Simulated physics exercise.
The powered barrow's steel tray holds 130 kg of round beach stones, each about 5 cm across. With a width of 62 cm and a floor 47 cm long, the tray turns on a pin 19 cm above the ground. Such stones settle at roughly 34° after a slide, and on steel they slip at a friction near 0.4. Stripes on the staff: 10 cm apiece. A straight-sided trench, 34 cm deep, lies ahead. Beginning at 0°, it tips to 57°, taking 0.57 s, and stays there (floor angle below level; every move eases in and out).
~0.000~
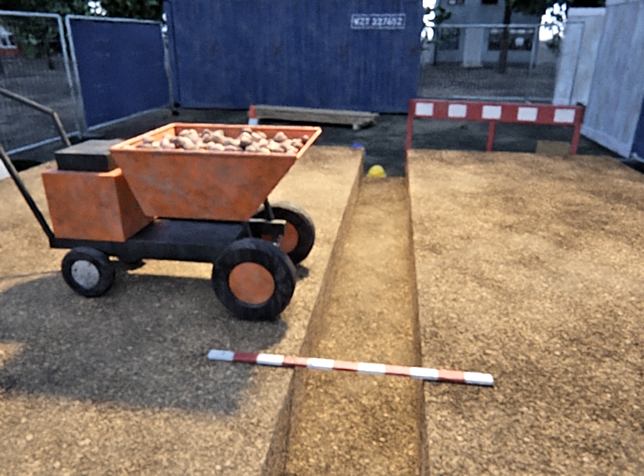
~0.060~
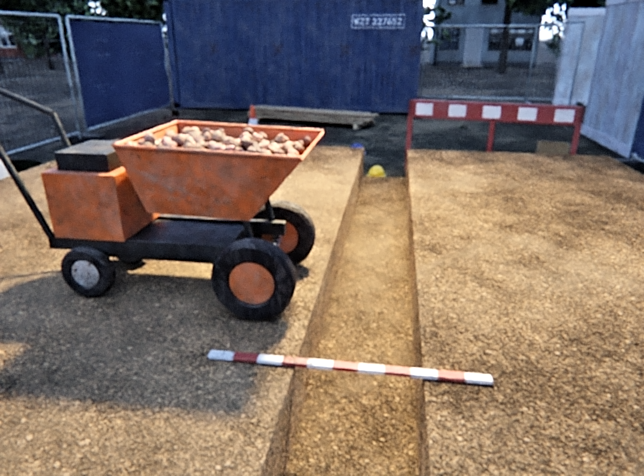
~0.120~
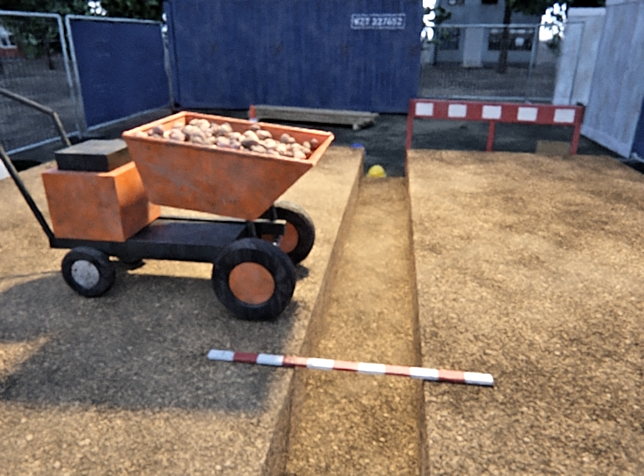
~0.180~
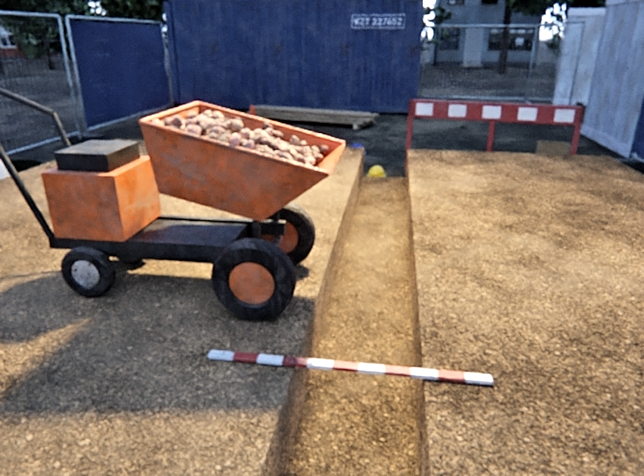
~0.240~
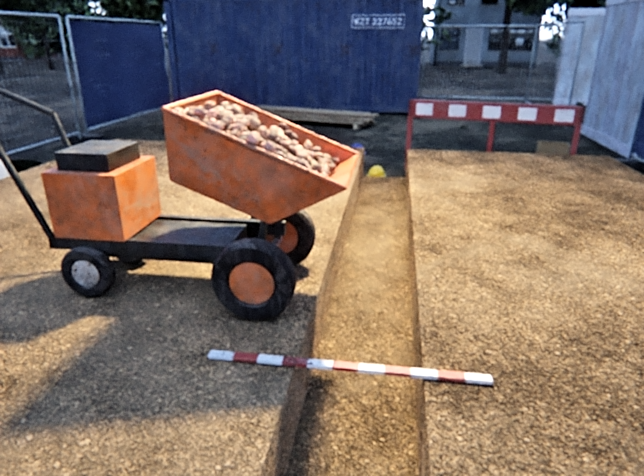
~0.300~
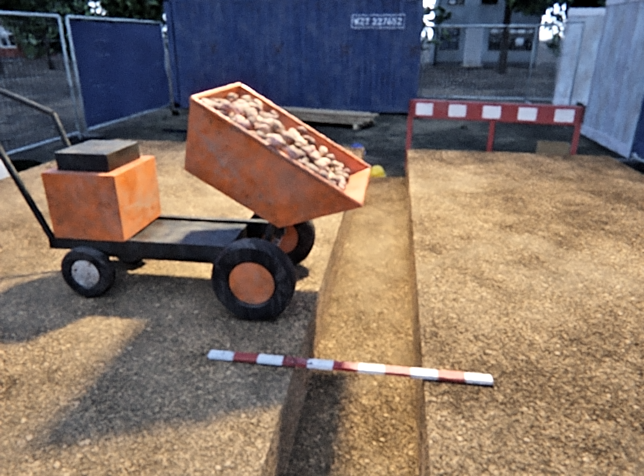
The clip shows an orange tray of rounded stones on a small wheeled barrow tilting steadily down to the right, its rear end rising and its front lip moving over the edge of a straight trench crossed by a red-and-white staff.
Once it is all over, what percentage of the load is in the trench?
Roughly 27 percent of the load is in the trench.
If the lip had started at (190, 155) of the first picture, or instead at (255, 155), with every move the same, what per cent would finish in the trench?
About 80 per cent from the first spot, about 50 from the second.
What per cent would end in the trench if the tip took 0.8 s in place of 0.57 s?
It would be near 35 percent.
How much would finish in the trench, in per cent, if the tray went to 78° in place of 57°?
In that case around 30 percent.
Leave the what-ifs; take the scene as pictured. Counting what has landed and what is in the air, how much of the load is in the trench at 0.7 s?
I'd put it near 10 per cent.
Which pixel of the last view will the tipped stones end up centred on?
Middle at around (461, 299), I'd say.
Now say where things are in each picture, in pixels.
The first picture shows lip at (297, 157), floor tilted 0°, highest stones at (215, 138).
The second picture shows lip at (301, 159), floor tilted 2°, highest stones at (203, 135); the stones move at 0.4 m/s on average.
The third picture shows lip at (313, 165), floor tilted 7°, highest stones at (194, 129); the stones move at 0.8 m/s on average.
The fourth picture shows lip at (329, 174), floor tilted 13°, highest stones at (206, 119); the stones move at 1.2 m/s on average.
In the fifth picture, the tray is at 22°, its lip at (346, 188); the top of the load is at (218, 110); the stones move at 1.3 m/s on average.
The sixth picture shows lip at (362, 206), floor tilted 31°, highest stones at (235, 104); the stones move at 1.4 m/s on average.
After 0.4 s the floor is at 48°; 100 % in the tray; the foremost stones are at (371, 214).
After 0.7 s the floor is at 57°; 83 % in the tray, 8 % in the trench, 9 % past the trench; the foremost stones are at (455, 276).
After 1.0 s the floor is at 57°; 39 % in the tray, 7 % in the trench, 54 % past the trench; the foremost stones are at (598, 309).
After 3.0 s the floor is at 57°; 16 % in the tray, 27 % in the trench, 57 % past the trench; the foremost stones are past the picture's edge.
